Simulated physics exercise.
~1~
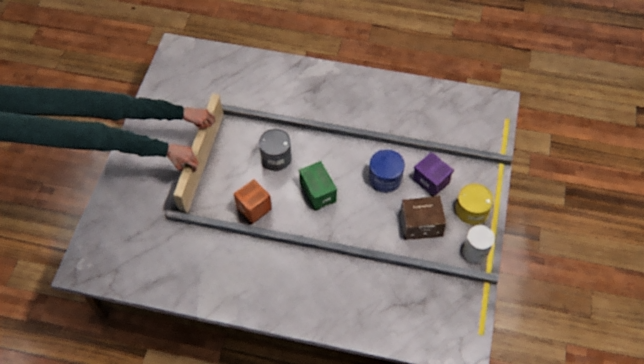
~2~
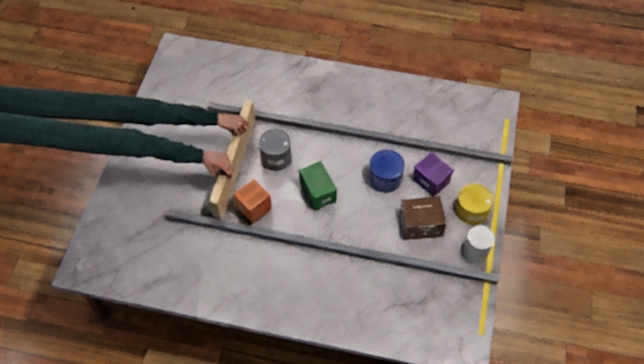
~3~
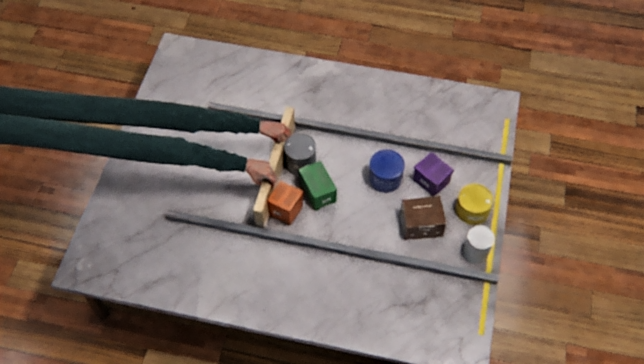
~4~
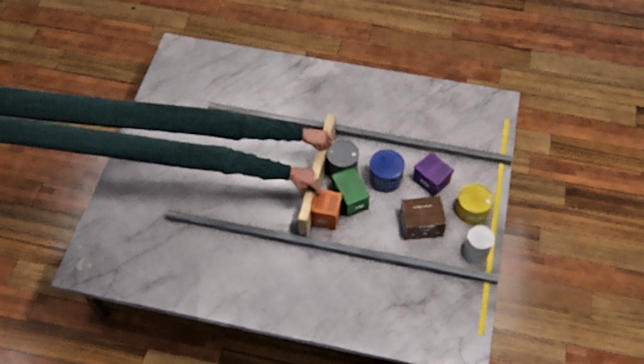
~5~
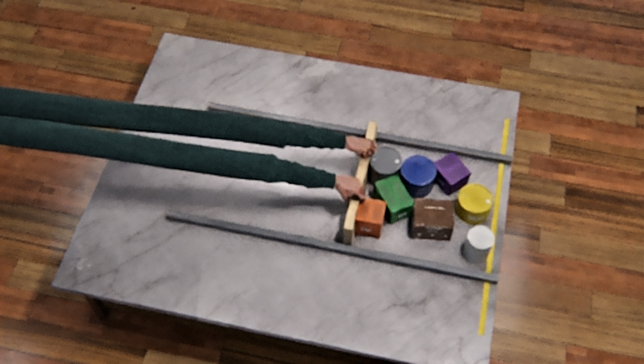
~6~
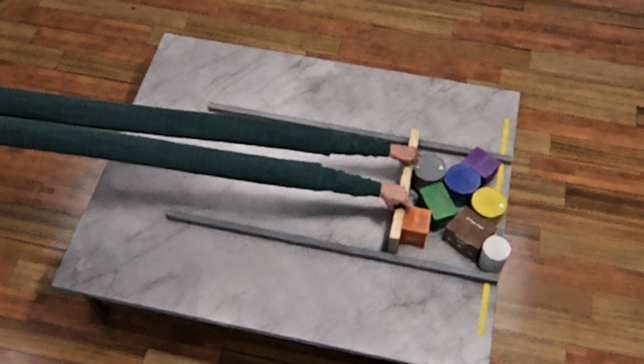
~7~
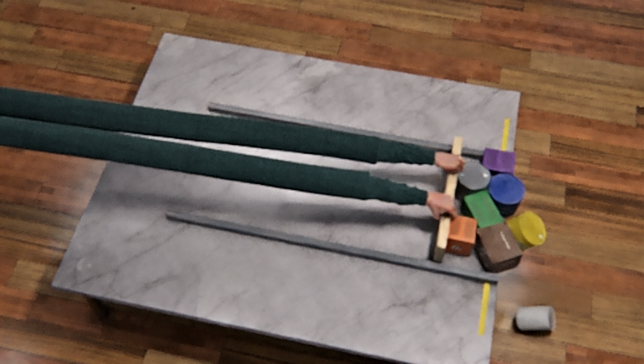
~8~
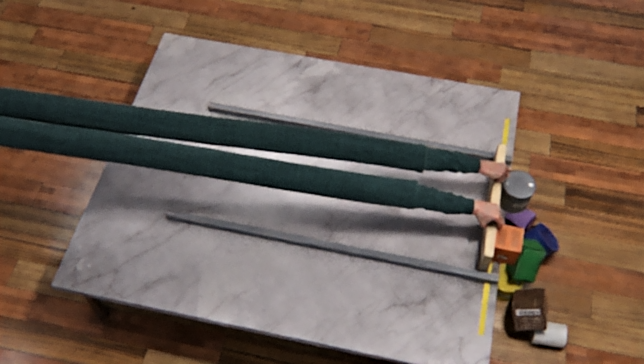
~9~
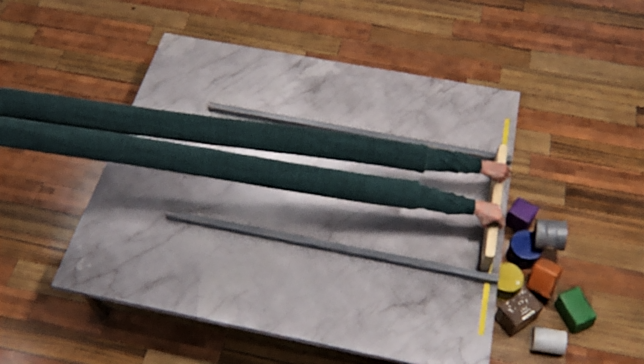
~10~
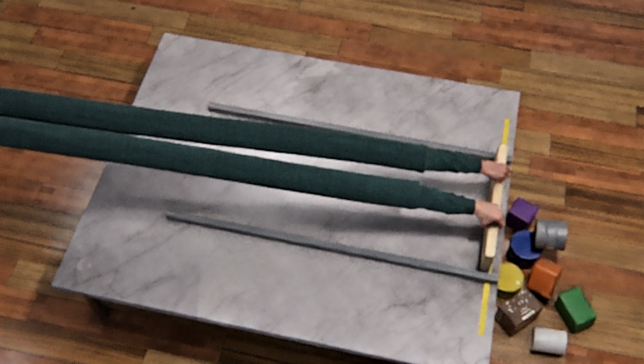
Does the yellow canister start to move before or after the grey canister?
The yellow canister starts to move after the grey canister, which the plank pushes along earlier.
